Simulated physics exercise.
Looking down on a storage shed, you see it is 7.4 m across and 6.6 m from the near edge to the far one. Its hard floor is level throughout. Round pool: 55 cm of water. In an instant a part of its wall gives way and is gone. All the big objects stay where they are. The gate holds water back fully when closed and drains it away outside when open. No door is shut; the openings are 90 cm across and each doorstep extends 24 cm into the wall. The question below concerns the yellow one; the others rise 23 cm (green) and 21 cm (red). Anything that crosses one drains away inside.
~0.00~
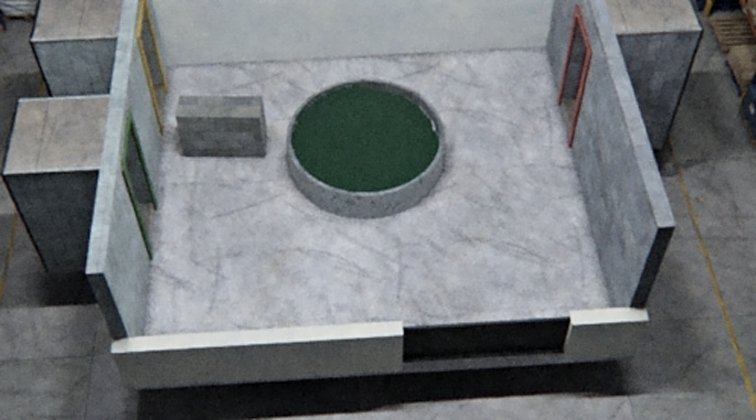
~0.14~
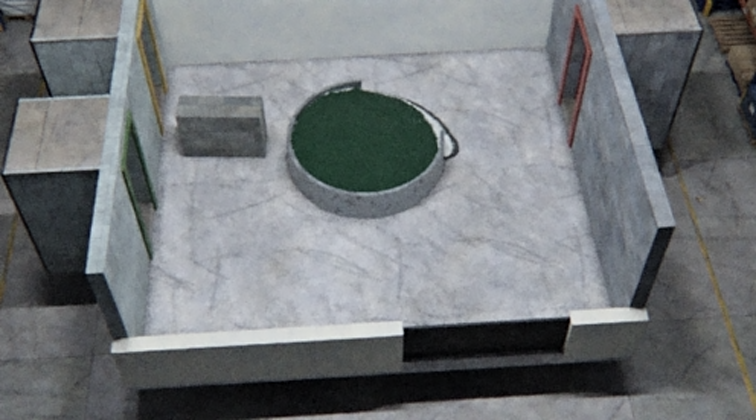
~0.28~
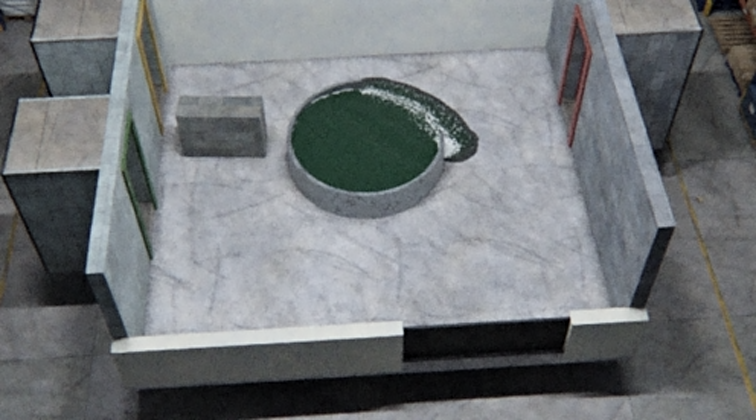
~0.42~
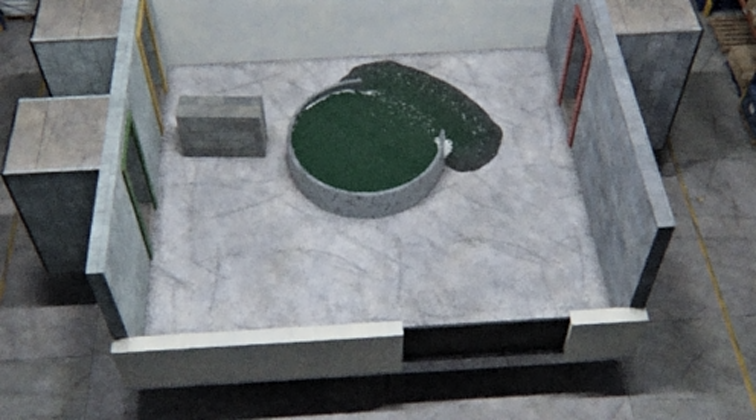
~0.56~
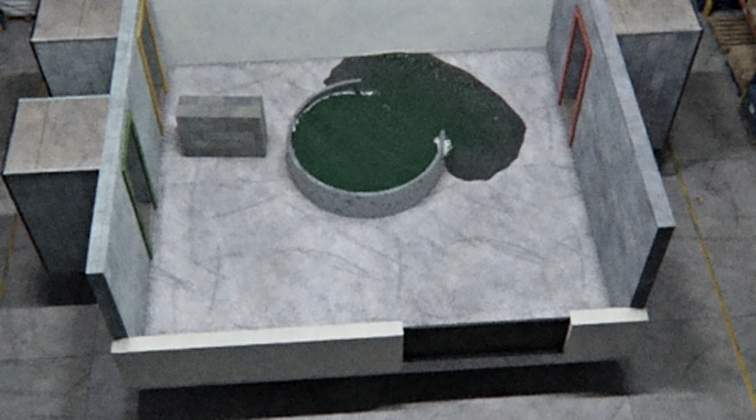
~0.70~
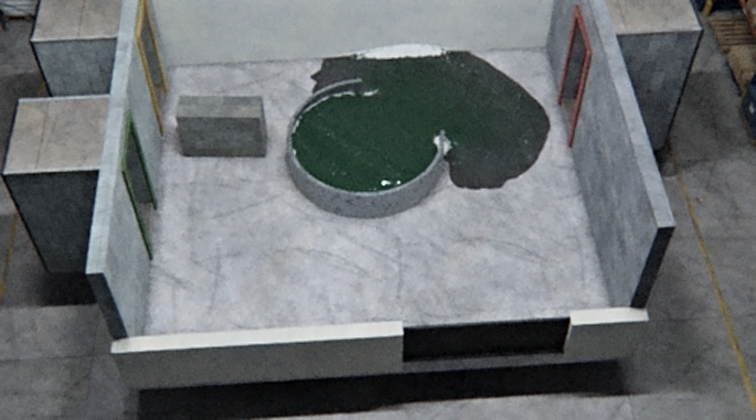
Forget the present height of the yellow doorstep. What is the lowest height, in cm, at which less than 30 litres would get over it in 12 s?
About 6.5 cm.
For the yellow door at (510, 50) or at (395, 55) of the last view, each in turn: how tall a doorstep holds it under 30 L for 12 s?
In turn: Roughly 31 cm, roughly 22 cm.
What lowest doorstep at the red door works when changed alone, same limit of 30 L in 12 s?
I'd raise red to close to 16 cm.
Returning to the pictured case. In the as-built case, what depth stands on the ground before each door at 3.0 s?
Before yellow it's 0 cm, before green 0 cm, before red 24 cm.
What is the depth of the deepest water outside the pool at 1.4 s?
About 44 cm.
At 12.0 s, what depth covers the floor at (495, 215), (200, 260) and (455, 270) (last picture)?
Approx. 6 / 9 / 6 cm.
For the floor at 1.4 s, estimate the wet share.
I'd say near 20 percent is wet.
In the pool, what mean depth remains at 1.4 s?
About 35 cm.
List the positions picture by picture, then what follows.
The round pool at (366, 138) is whole and still, 55 cm deep; the yellow door at (154, 72) is dry, in the first frame.
The gap is on the far side, the front 0.3 m out at (453, 142); the back of the round pool holds 55 cm, in the second frame.
Water pours out on the far side and has run 0.7 m, to (472, 136); about 8 cm deep outside, 55 cm at the back, in the third frame.
The front is at (392, 64), 1.2 m from the gap on the far side; 3.3 m2 of floor is wet, 55 cm left at the back, in the fourth frame.
The gap is on the far side, the front 1.6 m out at (519, 124); the back of the round pool holds 55 cm, in the fifth frame.
Water pours out on the far side and has run 2.1 m, to (539, 109); about 5 cm deep outside, 55 cm at the back; 3.3 m in a straight line remain to the yellow door at (154, 72), in the sixth frame.
After 1.4 s water covers 20 % of the floor, deepest (44 cm) near (547, 50); it has not reached the yellow door.
After 3.0 s water covers 35 % of the floor, deepest (38 cm) near (519, 52); it has not reached the yellow door.
After 12.0 s water covers 100 % of the floor, deepest (12 cm) near (157, 192); 7 cm at the yellow door, 0 litres in over its 27 cm doorstep.
At the yellow door as built, the water arrived by 3.9 s and peaked near 12 cm at 7.8 s.
With a doorstep of 5.5 cm, 48 litres would have come in within the 12 s; with 7.5 cm, 15 litres. So under 30 litres takes about 6.5 cm.
